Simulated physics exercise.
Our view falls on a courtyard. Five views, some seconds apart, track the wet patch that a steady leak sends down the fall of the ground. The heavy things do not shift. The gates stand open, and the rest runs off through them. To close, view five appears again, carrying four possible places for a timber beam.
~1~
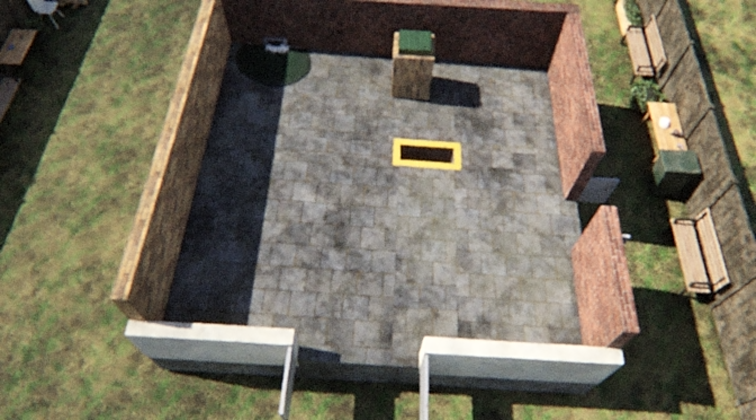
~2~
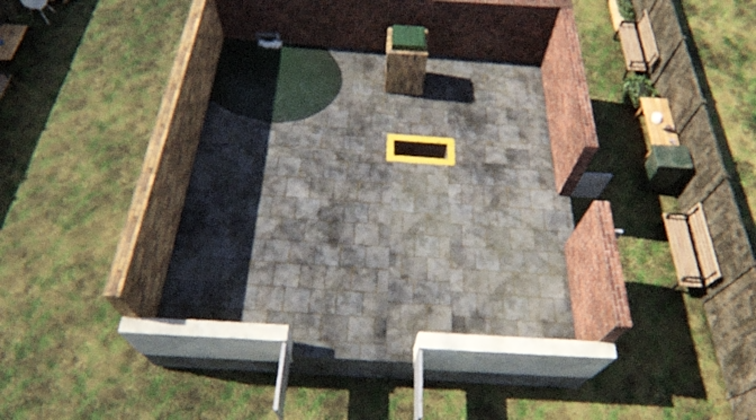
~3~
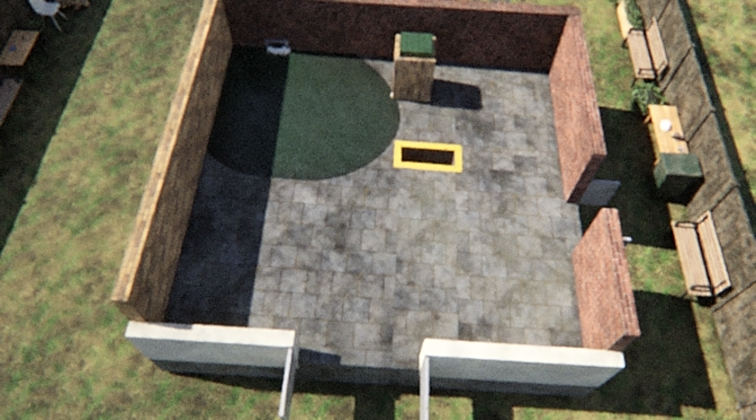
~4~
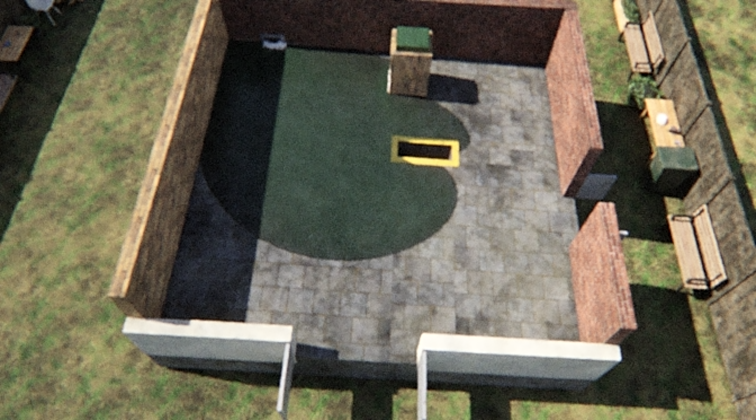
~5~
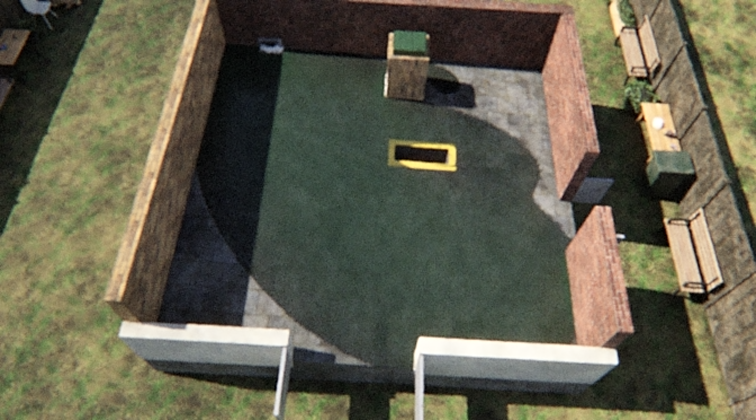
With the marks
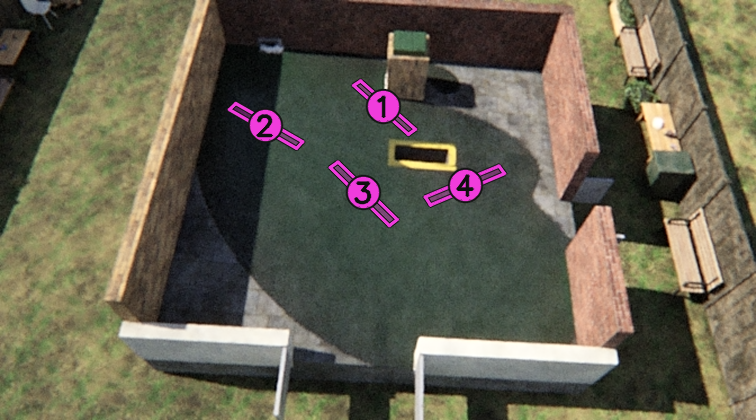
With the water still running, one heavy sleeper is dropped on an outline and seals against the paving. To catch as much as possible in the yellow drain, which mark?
2.
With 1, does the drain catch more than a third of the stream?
No, it does not.
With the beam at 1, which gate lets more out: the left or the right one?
The right one.
In magenta, 1 from (357, 83) to (411, 131); 2 from (232, 106) to (299, 145); 3 from (334, 164) to (393, 222); 4 from (427, 200) to (501, 169).
For place 1, about 23 % of the stream goes into the yellow drain, about 74 % out by the gates.
For place 2, about 35 % of the stream goes into the yellow drain, about 62 % out by the gates.
For place 3, about 23 % of the stream goes into the yellow drain, about 73 % out by the gates.
For place 4, about 22 % of the stream goes into the yellow drain, about 74 % out by the gates.
